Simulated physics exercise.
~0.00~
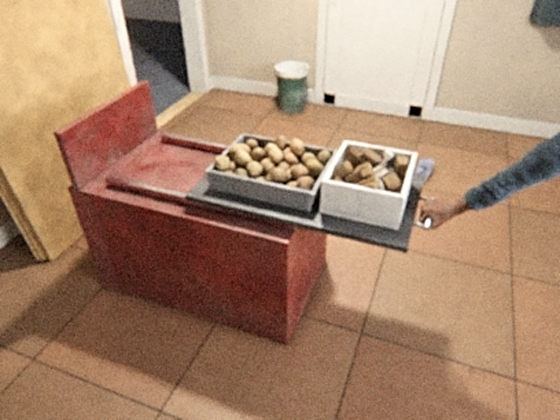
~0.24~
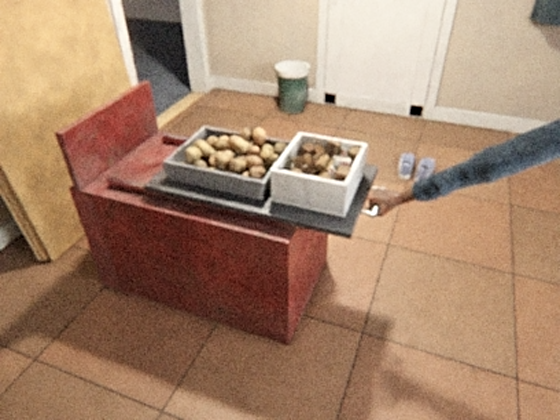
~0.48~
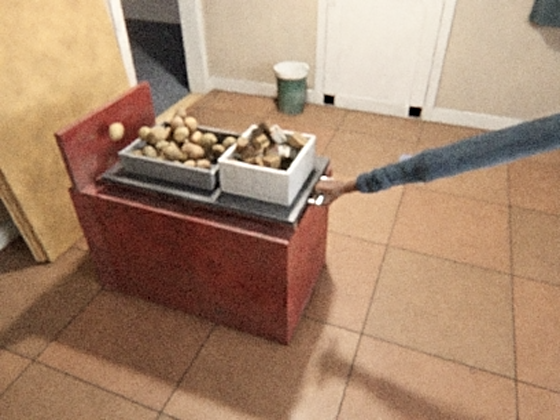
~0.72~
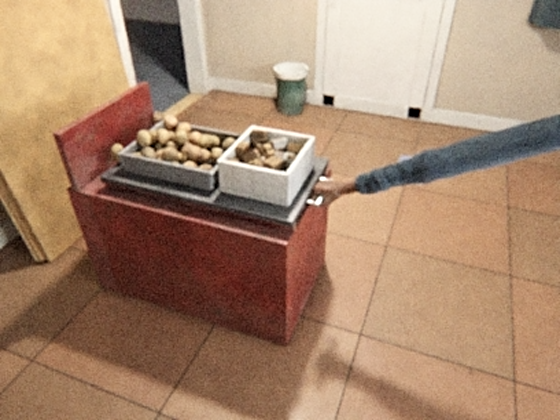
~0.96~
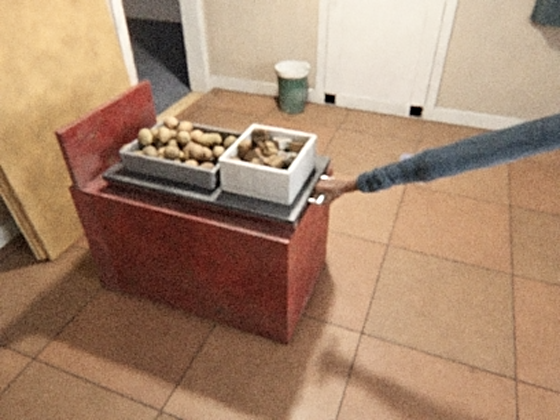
The clip opens on a red unit with a raised back panel, its dark shelf pulled out to the right and carrying a grey basket of round brown pieces beside a white basket of small brown parcels. A hand in a blue sleeve grips the shelf's right end and pushes it left. As the shelf slides shut, the contents of both baskets surge up, and a round piece flies toward the back panel. The shelf stays put while a piece drops by the grey basket's left end. Finally, both baskets sit still, the white one keeping its load and the grey one still mostly full.
